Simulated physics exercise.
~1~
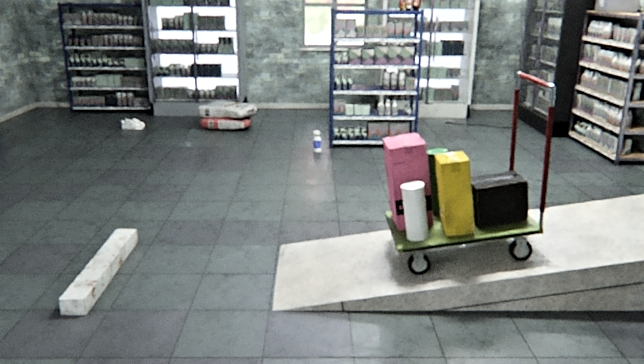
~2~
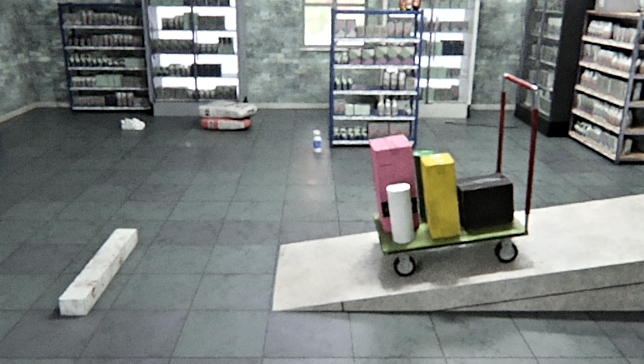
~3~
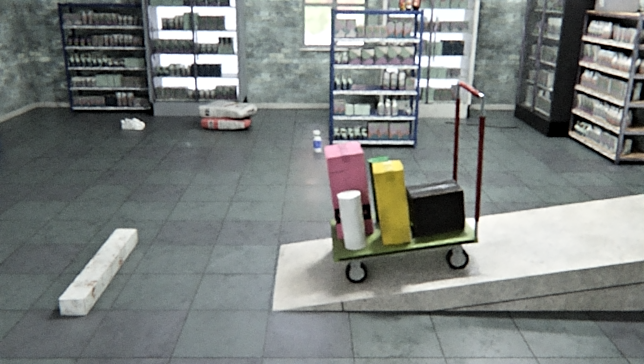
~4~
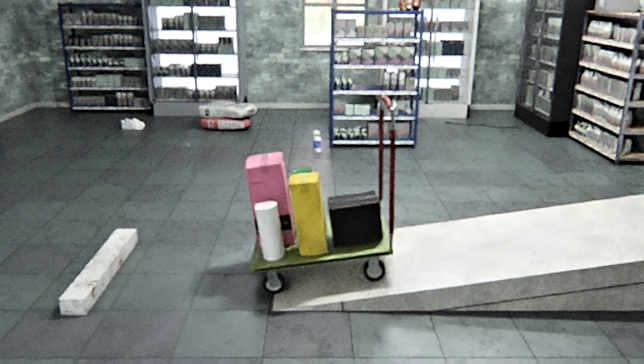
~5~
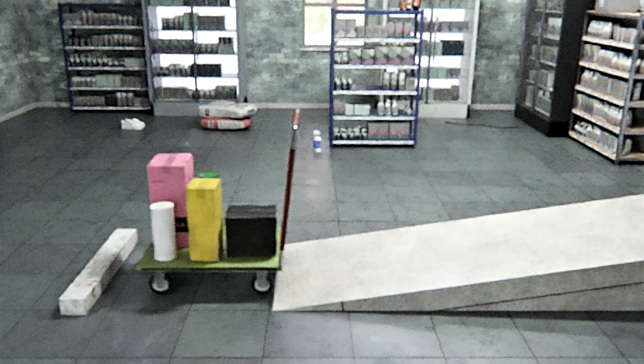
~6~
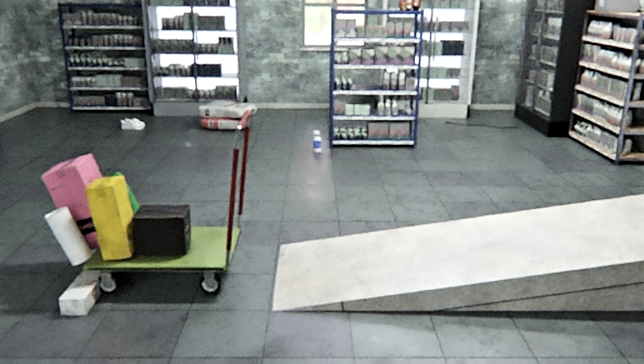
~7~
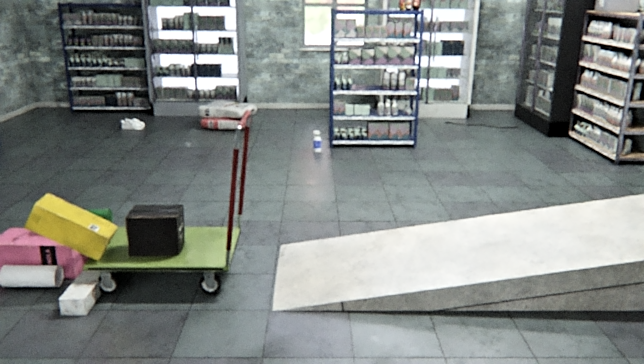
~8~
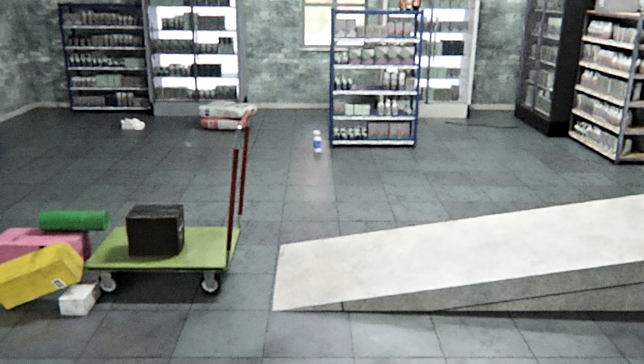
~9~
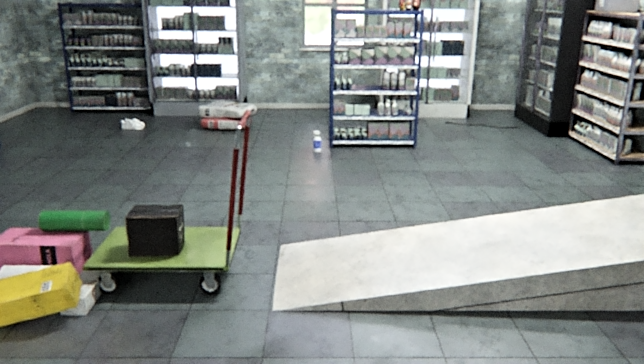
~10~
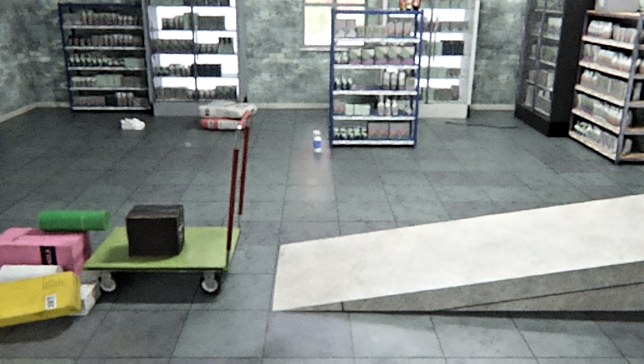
The footage shows a green trolley carrying boxes and canisters down a ramp and leftward across a tiled floor until it stops at a pale kerb. The pink, yellow, white and green items topple off the front onto the floor, while the black box remains on the deck.
